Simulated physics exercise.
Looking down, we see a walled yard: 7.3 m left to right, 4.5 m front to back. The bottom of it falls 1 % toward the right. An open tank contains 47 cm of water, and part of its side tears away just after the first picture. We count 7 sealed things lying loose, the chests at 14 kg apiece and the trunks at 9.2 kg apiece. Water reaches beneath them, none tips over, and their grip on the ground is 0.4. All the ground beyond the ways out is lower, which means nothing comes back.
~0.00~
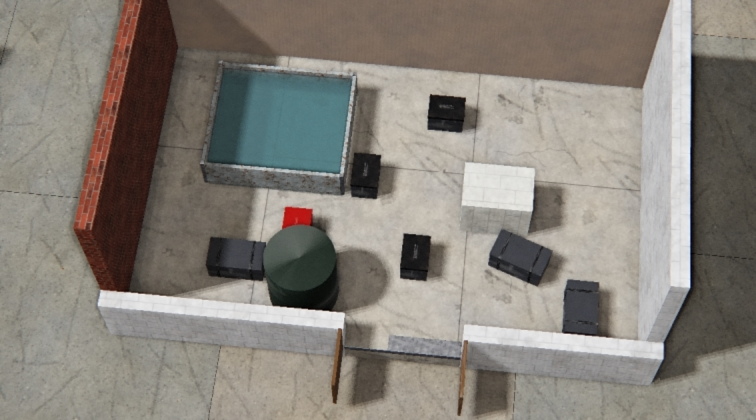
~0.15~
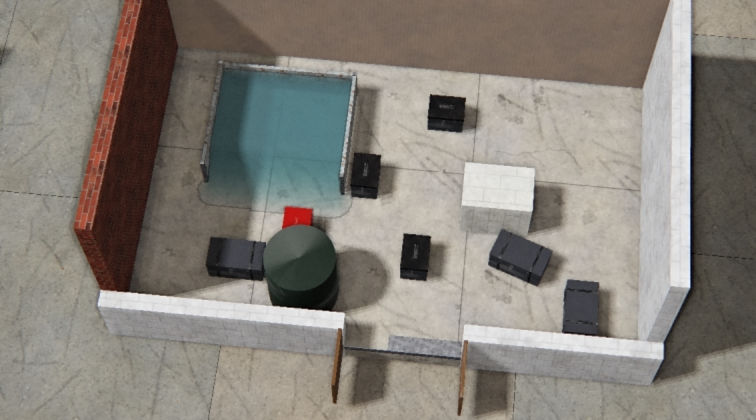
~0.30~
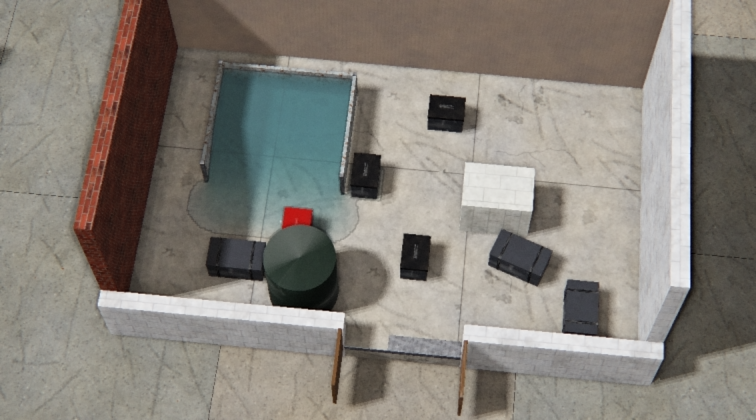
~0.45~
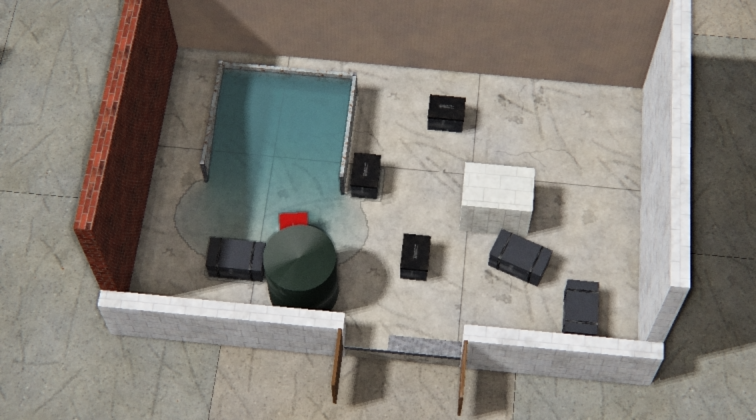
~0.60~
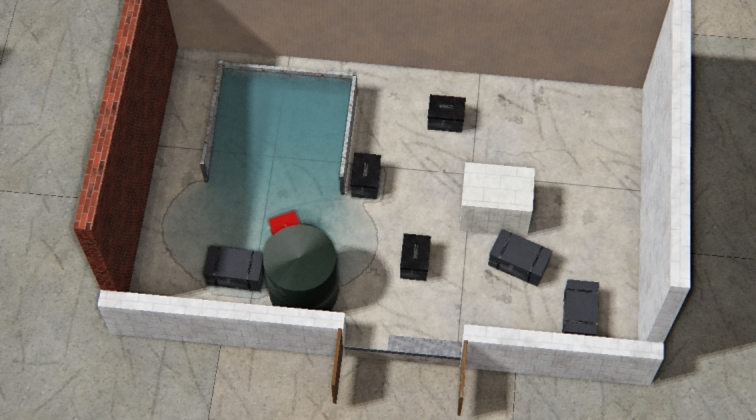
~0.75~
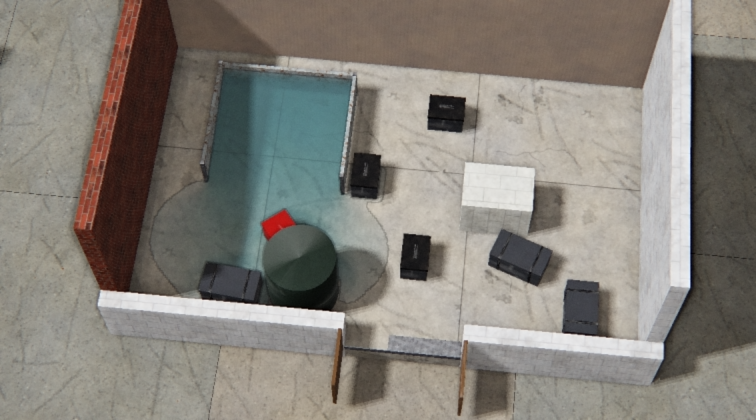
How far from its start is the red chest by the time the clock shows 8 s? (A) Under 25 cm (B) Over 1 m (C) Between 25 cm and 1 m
Over 1 m.
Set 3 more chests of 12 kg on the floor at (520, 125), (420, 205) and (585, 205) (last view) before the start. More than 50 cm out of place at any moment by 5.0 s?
Taking them in order: Not far enough, not far enough and not far enough.
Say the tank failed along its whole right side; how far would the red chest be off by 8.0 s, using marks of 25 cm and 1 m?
The red chest remains in place.
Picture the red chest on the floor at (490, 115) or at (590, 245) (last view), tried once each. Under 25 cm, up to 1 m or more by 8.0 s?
I'd say it drifts a short distance on the first try and it does not really move on the second.
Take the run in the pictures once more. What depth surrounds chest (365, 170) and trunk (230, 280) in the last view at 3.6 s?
I'd estimate 0 cm for the first and 18 cm for the second.
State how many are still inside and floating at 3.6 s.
Tally: 2 of them.
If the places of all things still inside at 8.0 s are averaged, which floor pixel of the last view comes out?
The average lands around (450, 179).
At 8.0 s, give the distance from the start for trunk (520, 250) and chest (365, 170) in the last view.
Respectively: 50 cm / 0 cm.
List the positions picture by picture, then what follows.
In the first picture, the red chest at (296, 224), on the bottom; water covers 3.4 m2; 0 of 7 have shifted.
In the second picture, the red chest at (296, 224), on the bottom; 4.4 m2 under water; 0 of 7 have shifted.
In the third picture, the red chest at (296, 225), on the bottom; water covers 5.3 m2; 0 of 7 have shifted.
In the fourth picture, the red chest at (294, 230) rests on the ground, 10 cm from its start; 6.4 m2 under water; 1 of 7 have shifted.
In the fifth picture, the red chest at (288, 231), on the bottom, 17 cm from its start; water covers 7.4 m2; 2 of 7 have shifted.
In the sixth picture, the red chest at (283, 231) rests on the ground, 22 cm from its start; 8.5 m2 under water; 2 of 7 have shifted.
After 1.6 s the red chest is near (229, 263), 1.1 m from its start, afloat; 0 of 7 are out; 2 afloat.
After 3.6 s the red chest is near (177, 166), 2.0 m from its start, afloat; 0 of 7 are out; 2 afloat.
After 5.6 s the red chest is near (212, 51), 3.2 m from its start, afloat; 0 of 7 are out; 2 afloat.
After 8.0 s the red chest is near (380, 65), 3.0 m from its start, aground; 0 of 7 are out; 2 afloat.
